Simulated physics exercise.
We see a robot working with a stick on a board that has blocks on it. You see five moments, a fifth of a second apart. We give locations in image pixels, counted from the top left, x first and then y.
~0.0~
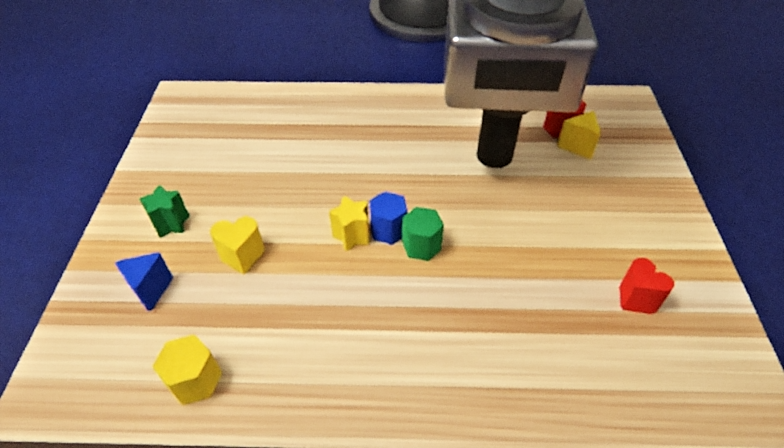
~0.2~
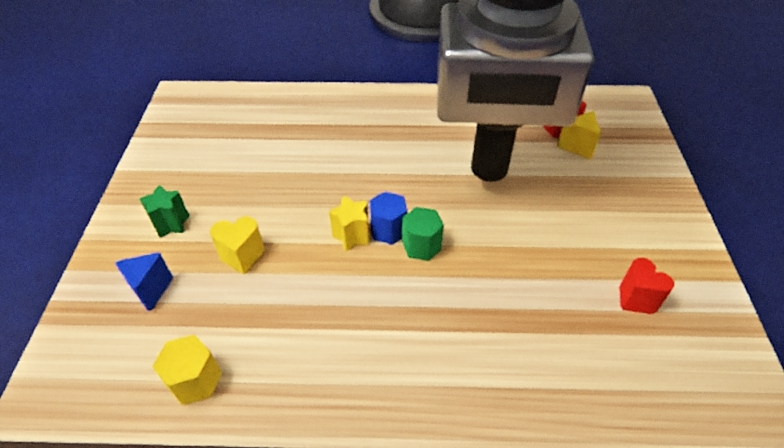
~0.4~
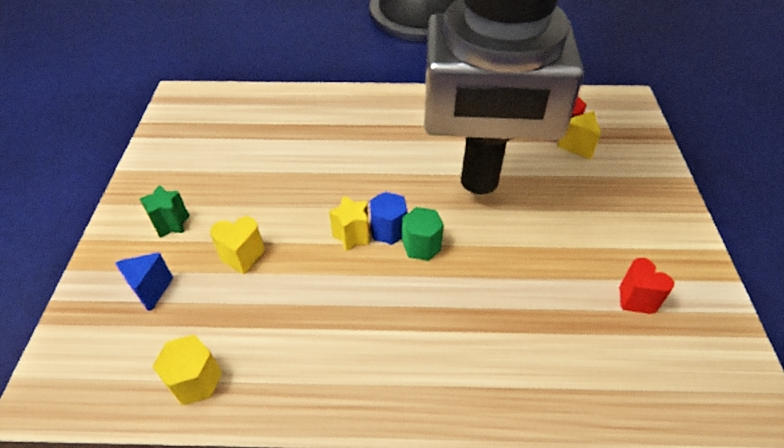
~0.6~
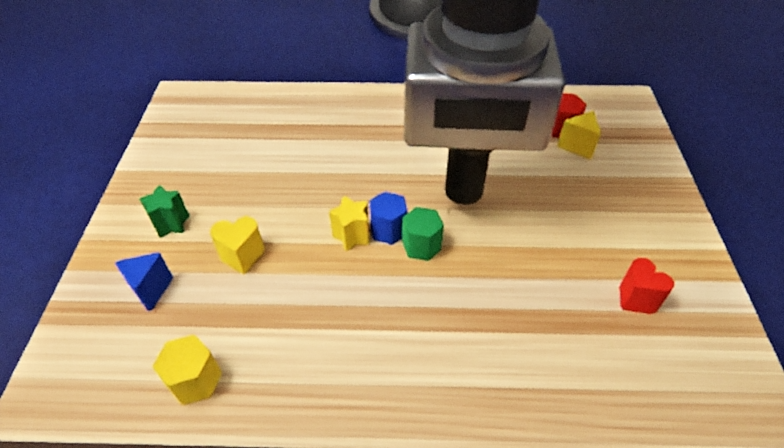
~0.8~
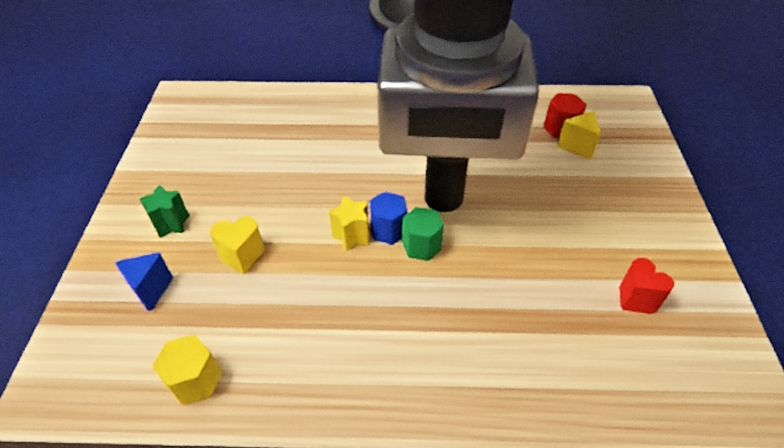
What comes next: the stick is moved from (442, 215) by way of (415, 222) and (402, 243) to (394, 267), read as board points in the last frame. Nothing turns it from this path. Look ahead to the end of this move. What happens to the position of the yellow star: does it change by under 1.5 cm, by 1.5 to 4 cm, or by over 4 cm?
From 1.5 to 4 cm.
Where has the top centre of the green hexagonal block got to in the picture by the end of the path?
The middle of its upper face should be somewhere near (410, 276).
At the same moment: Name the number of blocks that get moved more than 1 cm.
Total moved: Three or more.
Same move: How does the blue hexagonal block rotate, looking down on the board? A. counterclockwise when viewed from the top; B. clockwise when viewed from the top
Choice B: Clockwise when viewed from the top.
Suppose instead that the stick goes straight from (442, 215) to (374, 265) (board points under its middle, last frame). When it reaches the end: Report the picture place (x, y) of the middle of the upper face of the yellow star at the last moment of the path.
I expect it at (310, 211).
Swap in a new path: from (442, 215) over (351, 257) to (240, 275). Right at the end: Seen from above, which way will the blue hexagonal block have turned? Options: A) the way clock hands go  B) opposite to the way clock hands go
Option A.
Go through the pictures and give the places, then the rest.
Stick tip (494, 156); block tops, yellow star (350, 210); blue hexagonal block (388, 205); green hexagonal block (423, 221), in the first picture.
Stick (489, 169); blocks unchanged, in the second picture.
Stick (479, 181); blocks unchanged, in the third picture.
Stick (464, 191); blocks unchanged, in the fourth picture.
Stick (444, 198); yellow star (350, 210); blue hexagonal block (388, 205); green hexagonal block (423, 221), in the fifth picture.
The first path, step by step. Halfway along, stick (407, 216); yellow star (332, 215); blue hexagonal block (368, 215); green hexagonal block (413, 238), turned 35° anticlockwise.
At the end, stick (394, 250); yellow star (324, 219), turned 35° clockwise; blue hexagonal block (353, 236), turned 65° clockwise; green hexagonal block (410, 276), turned 60° anticlockwise.
